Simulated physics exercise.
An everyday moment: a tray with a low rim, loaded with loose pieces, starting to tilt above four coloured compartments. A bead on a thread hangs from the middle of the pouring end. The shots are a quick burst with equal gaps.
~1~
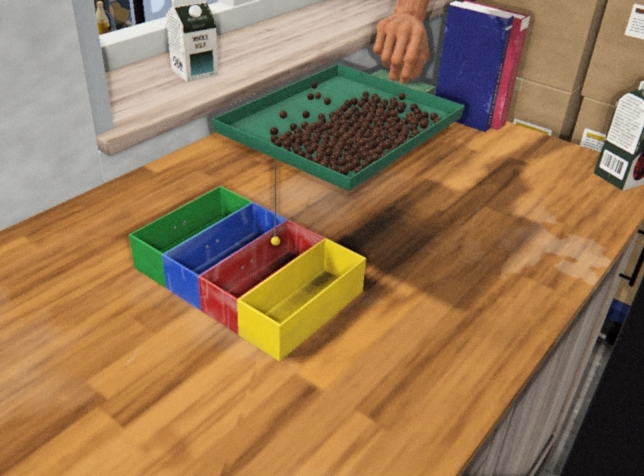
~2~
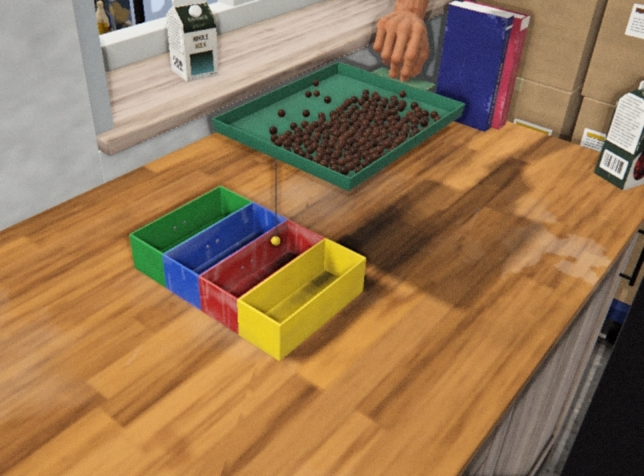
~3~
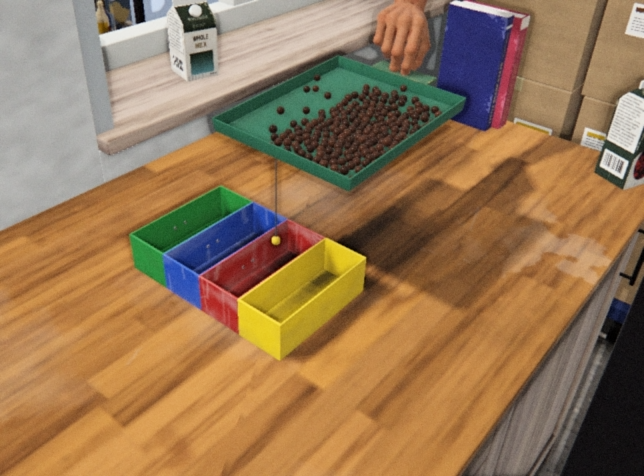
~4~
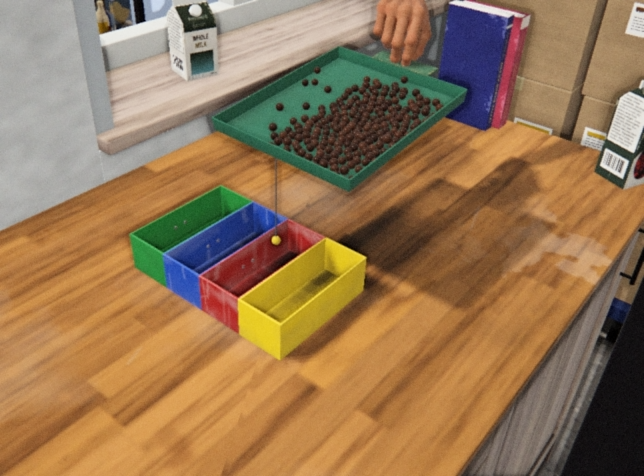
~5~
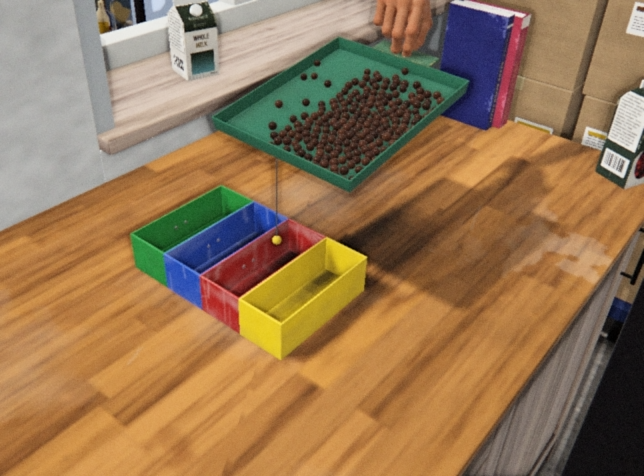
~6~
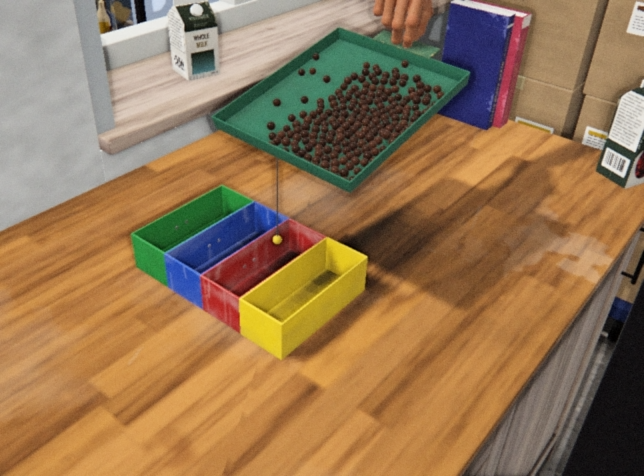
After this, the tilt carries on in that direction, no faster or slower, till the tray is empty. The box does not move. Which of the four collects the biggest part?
Fullest: The yellow cell.
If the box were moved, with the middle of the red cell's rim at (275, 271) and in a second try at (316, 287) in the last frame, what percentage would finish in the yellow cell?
Near 50 % and 10 %.
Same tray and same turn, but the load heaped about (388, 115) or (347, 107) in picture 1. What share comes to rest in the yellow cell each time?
First some 50, then 40 per cent.
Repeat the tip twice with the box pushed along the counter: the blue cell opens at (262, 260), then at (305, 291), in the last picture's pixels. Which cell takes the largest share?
The first try: The red one. The second: The blue one.
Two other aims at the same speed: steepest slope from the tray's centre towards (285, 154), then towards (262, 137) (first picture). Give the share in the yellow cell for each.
About 20 and 0 per cent.
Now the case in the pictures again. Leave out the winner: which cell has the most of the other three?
In second place: The cell in red.
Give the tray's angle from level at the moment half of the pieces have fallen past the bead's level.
Near 95 degrees.
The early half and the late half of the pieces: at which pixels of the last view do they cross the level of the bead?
Around (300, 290) and then (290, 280).
Just after the last frame, tray tipped steeply; almost all on the tray; just a few falling or outside the box.
A moment on, tray tipped right over; roughly a quarter on the tray; roughly a quarter in the yellow cell; about a tenth in the red cell; just a few in the blue cell; roughly half falling or outside the box.
Further on, tray tipped past a quarter turn; roughly half in the yellow cell; about a tenth in the red cell; about a tenth in the blue cell; just a few in the green cell; roughly a third falling or outside the box.
When it is over, tray tipped past a quarter turn; roughly half in the yellow cell; about a tenth in the red cell; about a tenth in the blue cell; just a few in the green cell; roughly a third outside the box.
